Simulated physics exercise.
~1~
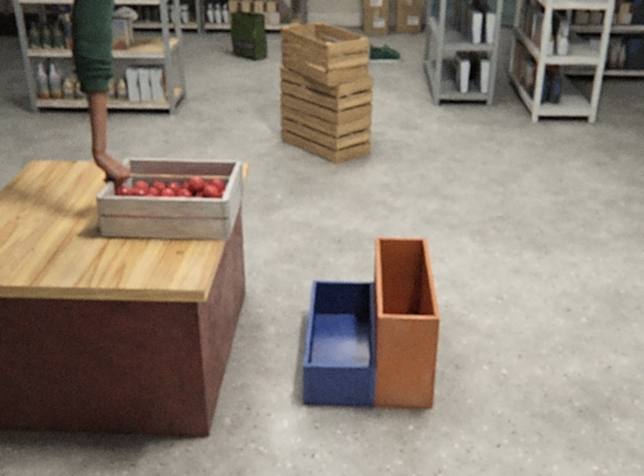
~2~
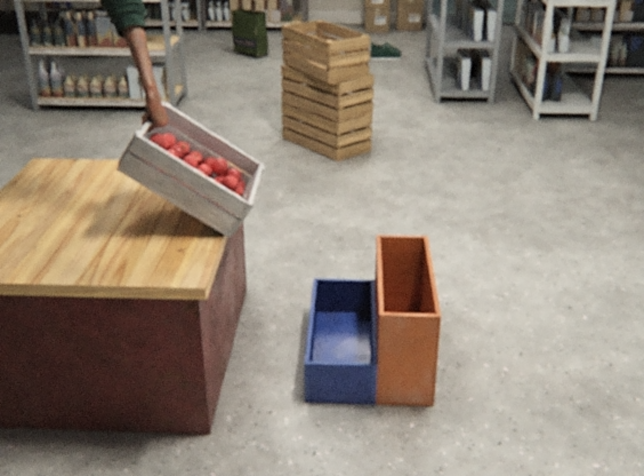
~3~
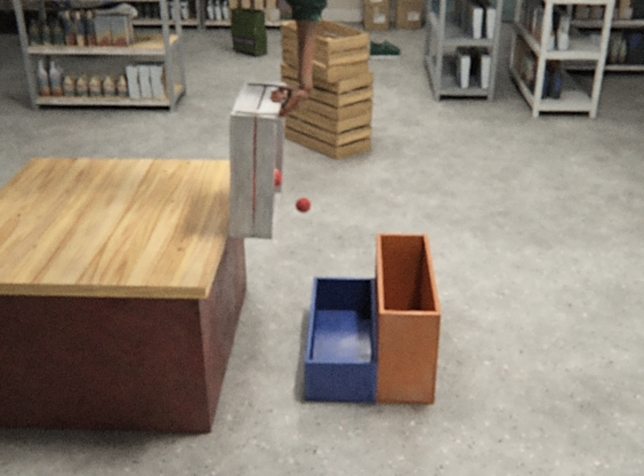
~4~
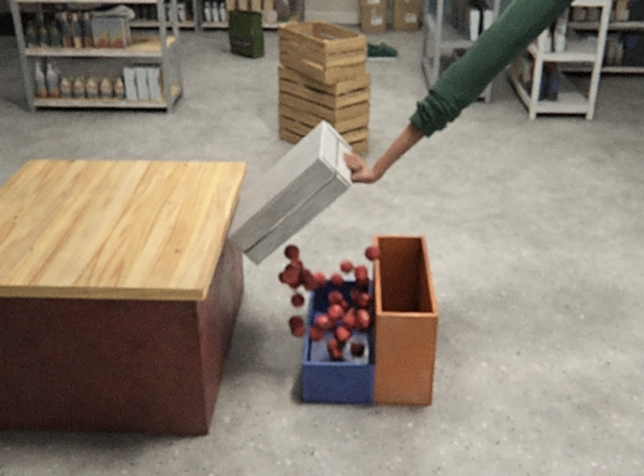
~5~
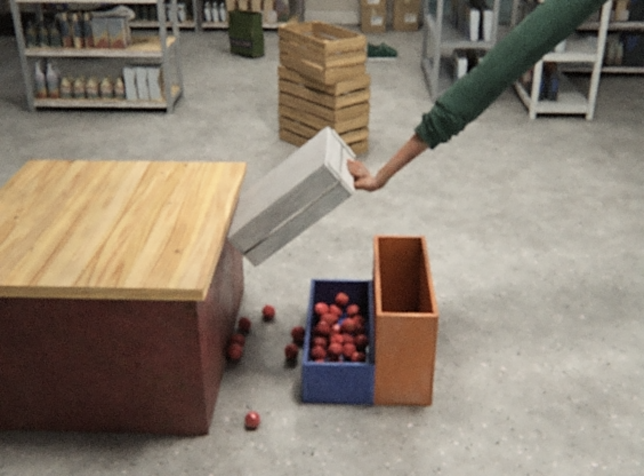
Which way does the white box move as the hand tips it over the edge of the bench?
The white box moves to the right as it tips over the edge of the bench.
